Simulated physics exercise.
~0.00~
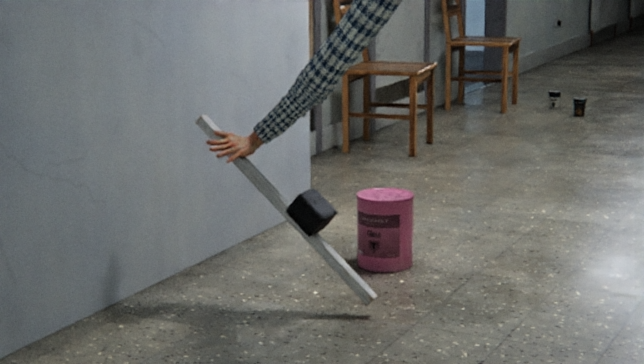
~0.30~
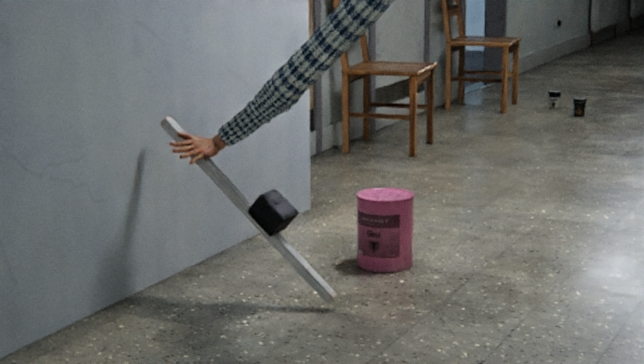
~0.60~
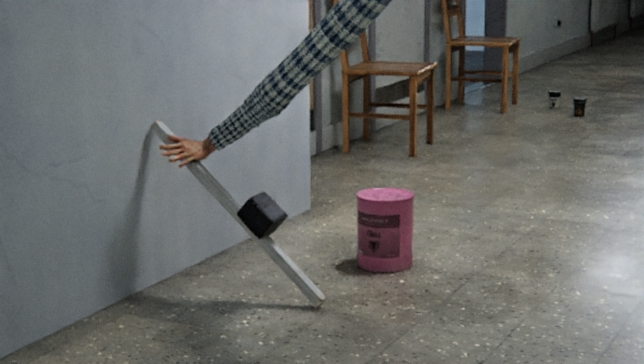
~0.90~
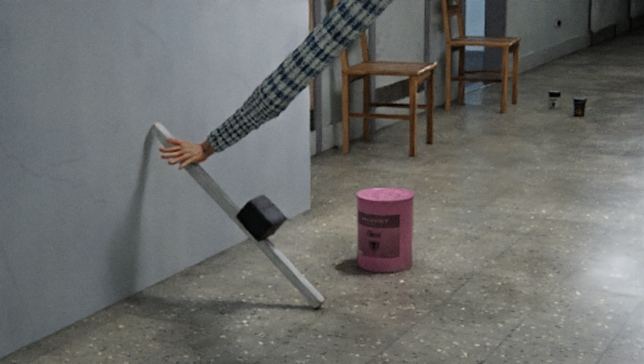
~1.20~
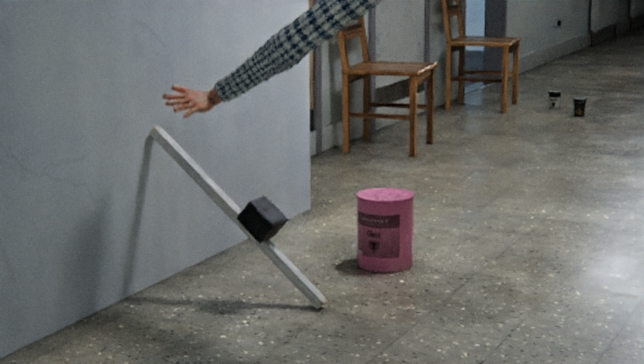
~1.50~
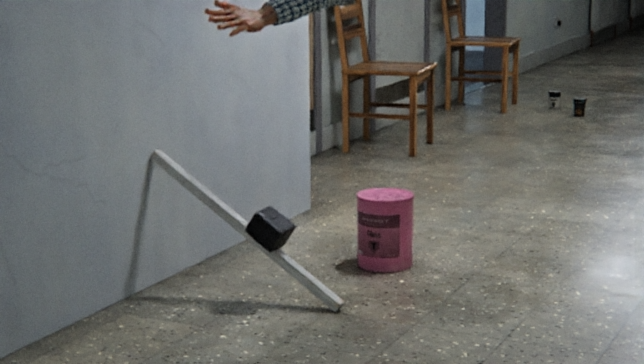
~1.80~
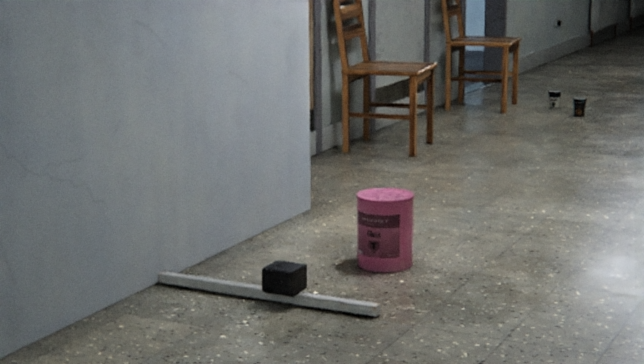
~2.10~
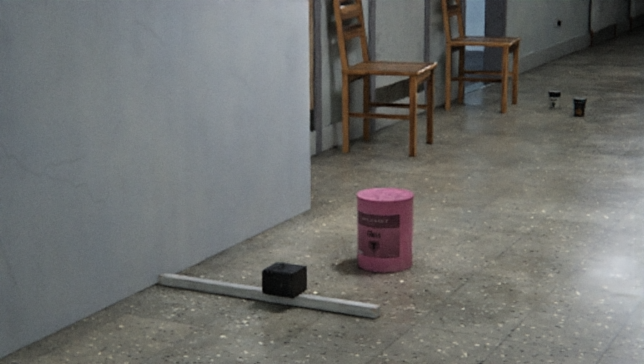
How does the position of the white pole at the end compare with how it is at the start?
At the start the white pole is leaning at a slant with a hand on it, while at the end it lies on its side on the floor.
